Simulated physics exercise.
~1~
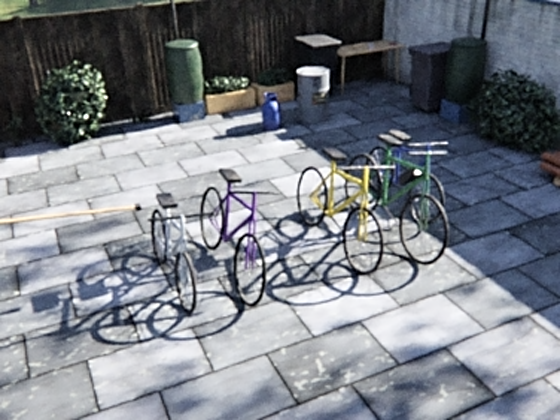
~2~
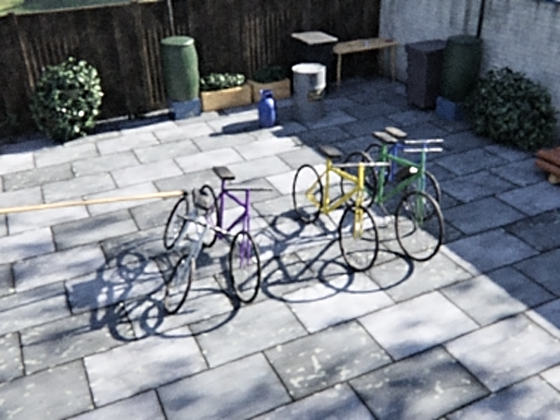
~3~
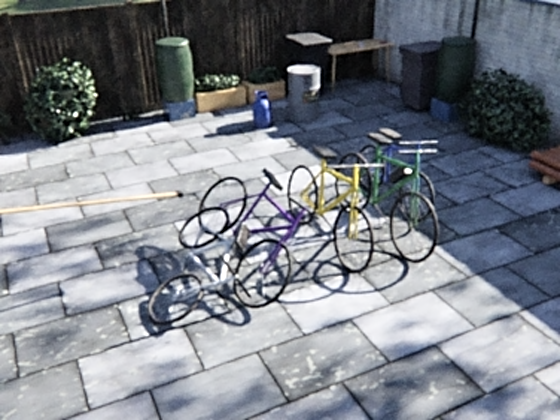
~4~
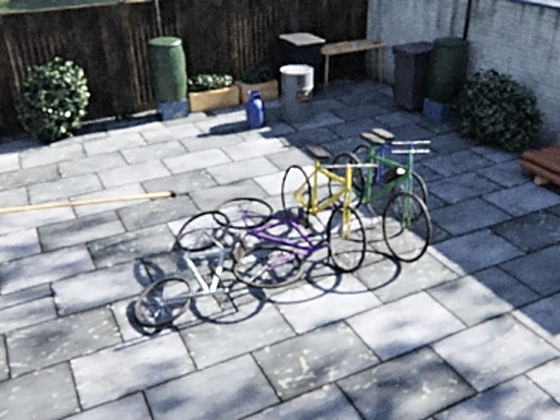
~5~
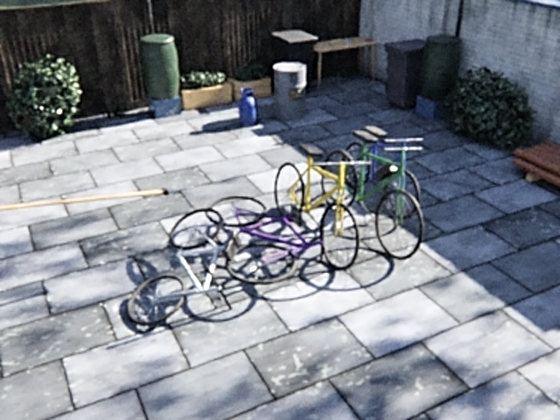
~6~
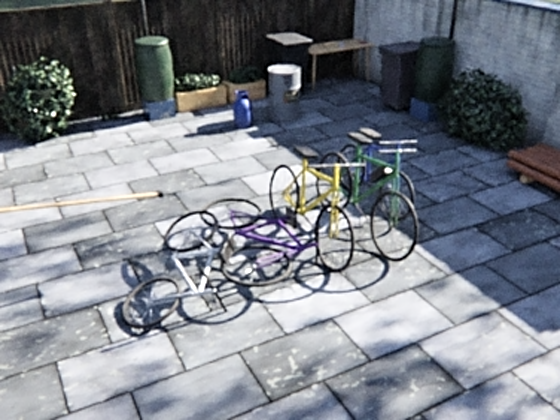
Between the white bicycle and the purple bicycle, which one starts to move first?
The white bicycle starts to move first, tipping while the purple one is still standing in place. The purple bicycle begins to go over only after that.
